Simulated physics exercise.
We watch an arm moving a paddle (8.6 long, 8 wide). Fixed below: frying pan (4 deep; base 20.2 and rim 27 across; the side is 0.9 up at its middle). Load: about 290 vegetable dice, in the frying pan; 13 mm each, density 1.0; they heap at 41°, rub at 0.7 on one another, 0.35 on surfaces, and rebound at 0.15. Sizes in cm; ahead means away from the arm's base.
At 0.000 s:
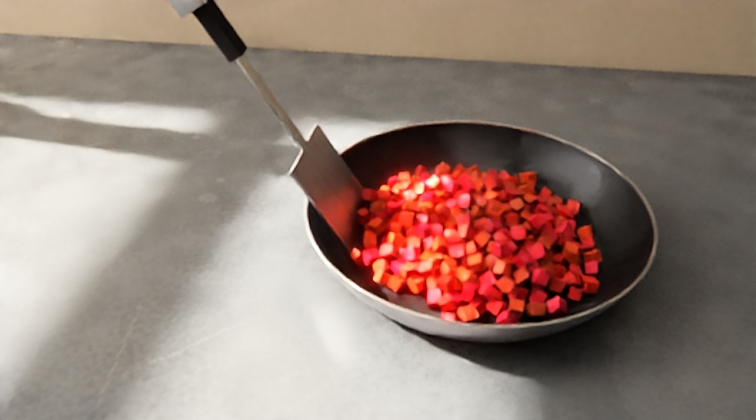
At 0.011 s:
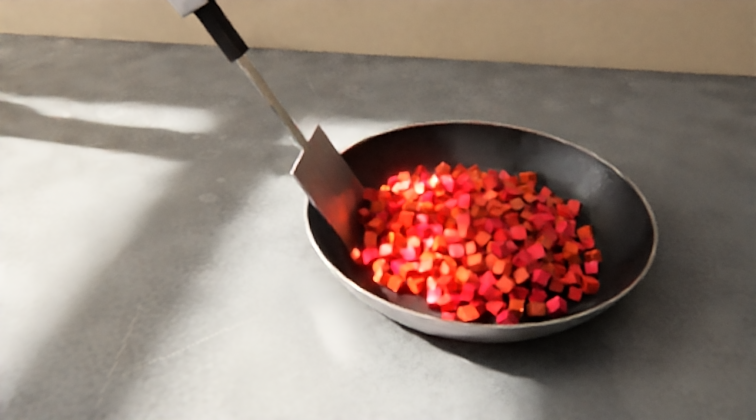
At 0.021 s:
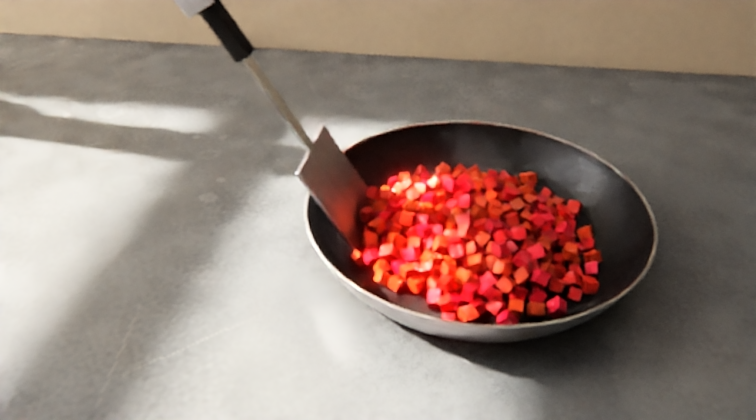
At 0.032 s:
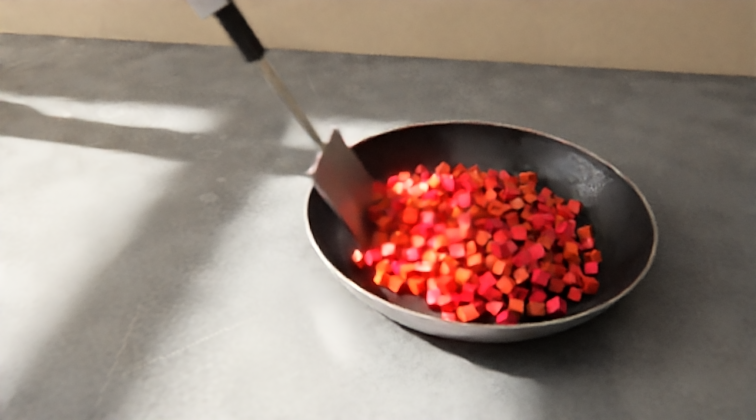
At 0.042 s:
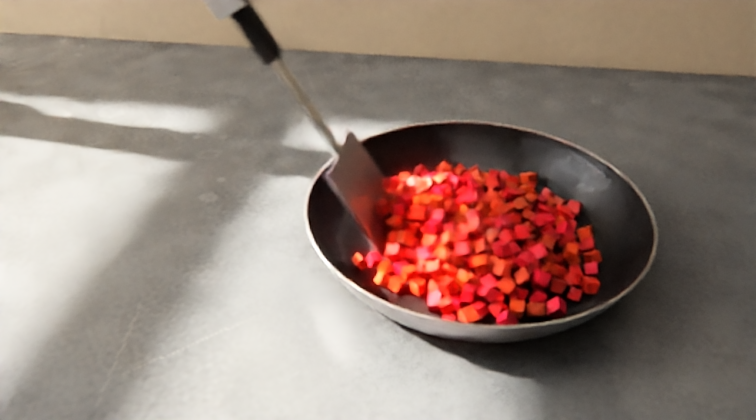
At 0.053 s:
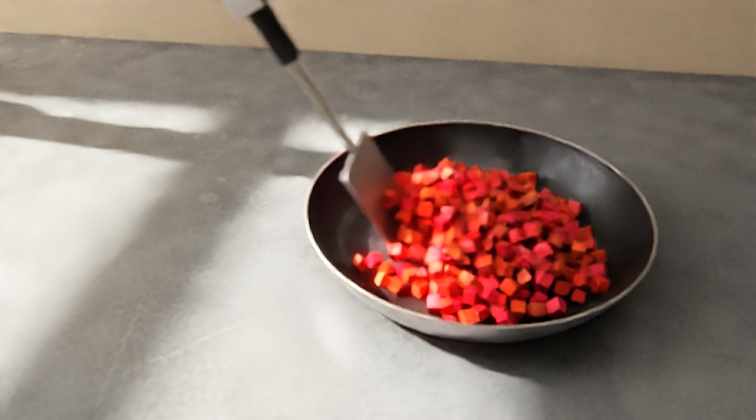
To begin with, a metal paddle rests nearly still at the left edge of a heap of red and orange vegetable dice in a dark frying pan. It then moves to the right into the heap, pushing the nearest dice rightward and baring some of the pan's surface behind it.
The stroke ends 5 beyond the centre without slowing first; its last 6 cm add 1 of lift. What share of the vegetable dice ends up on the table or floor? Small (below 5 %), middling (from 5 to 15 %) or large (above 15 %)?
Answer: Middling; from 5 to 15 % of the vegetable dice finish on the table or floor.
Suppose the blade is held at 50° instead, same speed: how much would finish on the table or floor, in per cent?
In that case some 10 per cent.
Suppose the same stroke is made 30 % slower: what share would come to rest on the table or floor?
It would be near 0 per cent.
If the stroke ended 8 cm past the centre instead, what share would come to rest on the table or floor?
In that case some 25 per cent.
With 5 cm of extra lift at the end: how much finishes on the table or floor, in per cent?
About 15 per cent.
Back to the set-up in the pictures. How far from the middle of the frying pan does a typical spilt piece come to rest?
Some 20 cm.
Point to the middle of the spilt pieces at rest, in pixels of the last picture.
Around (718, 264).
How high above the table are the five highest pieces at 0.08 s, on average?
Some 6 cm.
By 0.08 s, sloping 59°, highest piece 7 above the table; 290 in the frying pan.
By 0.11 s, sloping 59°, highest piece 9 above the table; 290 in the frying pan.
By 0.32 s, sloping 59°, highest piece 7 above the table; 267 in the frying pan, 20 on the table or floor, 3 on the blade or in flight.
By 1.37 s, sloping 59°, highest piece 6 above the table; 264 in the frying pan, 26 on the table or floor.
Final count, 264 in the frying pan, 26 on the table or floor. That is 9 % on the table or floor.
